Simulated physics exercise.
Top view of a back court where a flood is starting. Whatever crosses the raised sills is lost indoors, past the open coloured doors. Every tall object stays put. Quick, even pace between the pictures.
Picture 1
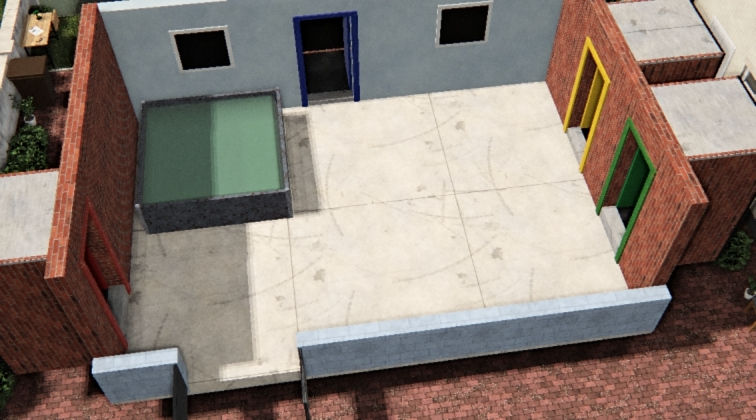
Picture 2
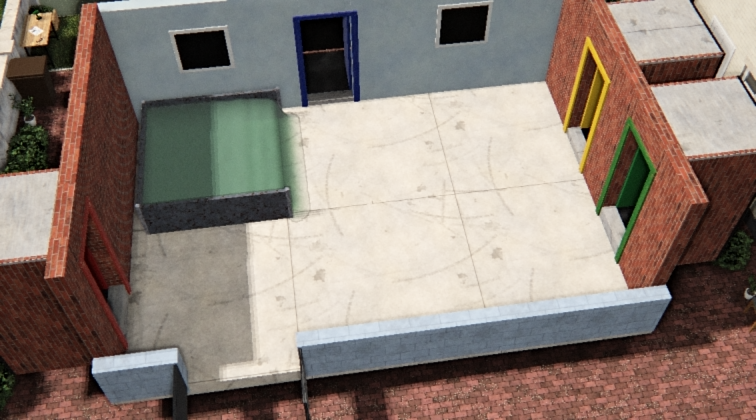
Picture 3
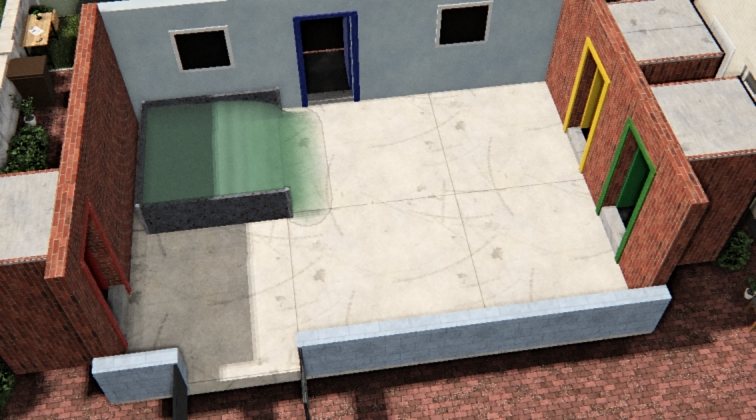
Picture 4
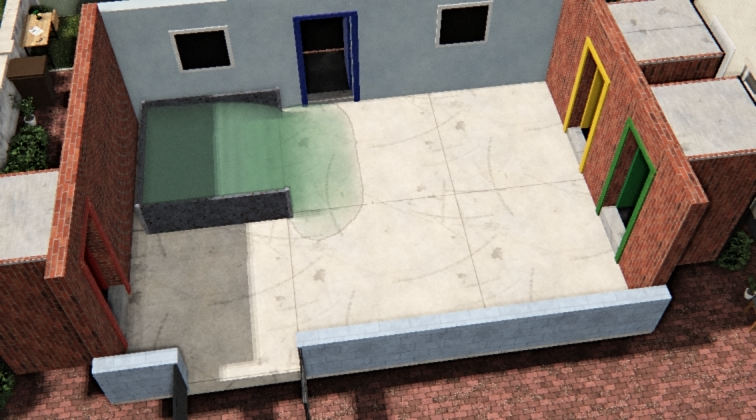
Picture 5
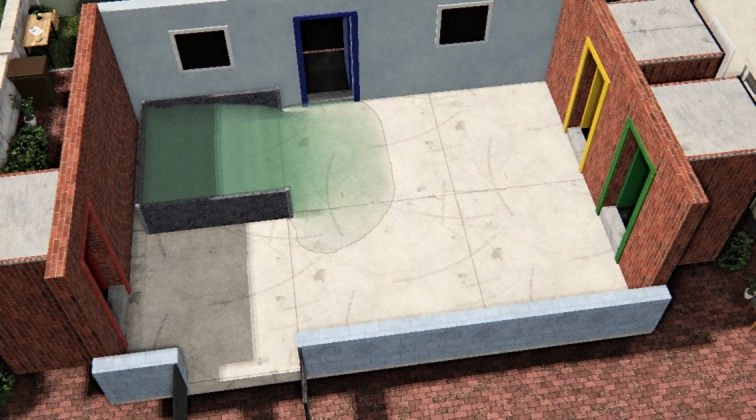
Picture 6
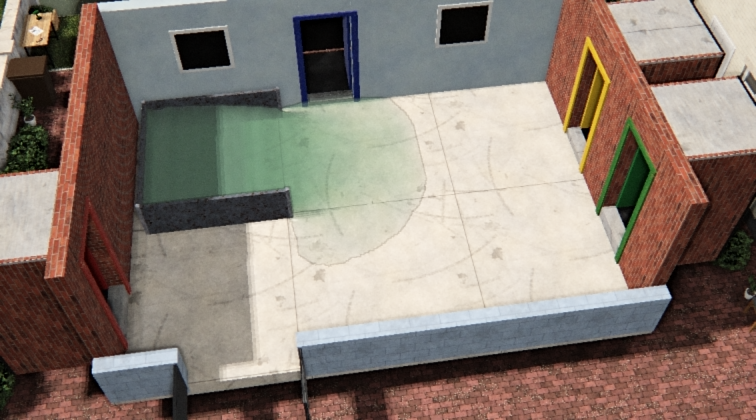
In a walled back court, green water pours from an open tank and spreads right.
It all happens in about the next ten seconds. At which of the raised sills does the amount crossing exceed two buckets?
At the red door it does not exceed two buckets; at the yellow door it exceeds two buckets; at the green door it does not exceed two buckets; at the blue door it exceeds two buckets.
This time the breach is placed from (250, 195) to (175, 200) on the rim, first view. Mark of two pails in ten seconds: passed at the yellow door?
Lab note: Yellow door, below the mark.
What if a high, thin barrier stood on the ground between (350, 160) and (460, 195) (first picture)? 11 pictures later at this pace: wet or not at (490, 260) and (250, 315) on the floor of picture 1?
As listed: Covered, dry.
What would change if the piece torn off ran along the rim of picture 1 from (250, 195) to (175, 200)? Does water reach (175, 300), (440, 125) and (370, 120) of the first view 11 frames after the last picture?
Taken in turn they're swamped, unwetted and unwetted.
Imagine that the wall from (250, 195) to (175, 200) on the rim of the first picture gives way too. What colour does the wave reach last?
It's the blue door.
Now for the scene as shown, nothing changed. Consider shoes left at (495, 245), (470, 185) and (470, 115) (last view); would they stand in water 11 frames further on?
First swamped, then swamped, then swamped.
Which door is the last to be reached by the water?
It's the red-painted one.
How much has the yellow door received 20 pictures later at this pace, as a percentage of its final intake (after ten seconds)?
Near 60 %, I'd say.
A moment on, water covers 45 % of the floor; the red door not reached, the yellow door not reached, the green door not reached, the blue door under two buckets in.
Next, water covers 60 % of the floor; the red door not reached, the yellow door under two buckets in, the green door not reached, the blue door over two buckets in.
Then, water covers 70 % of the floor; the red door not reached, the yellow door far over two buckets in, the green door wet at the sill, nothing in, the blue door over two buckets in.
Later, water covers 70 % of the floor; the red door not reached, the yellow door far over two buckets in, the green door wet at the sill, nothing in, the blue door over two buckets in.
In the end, water covers 100 % of the floor; the red door wet at the sill, nothing in, the yellow door far over two buckets in, the green door wet at the sill, nothing in, the blue door over two buckets in.
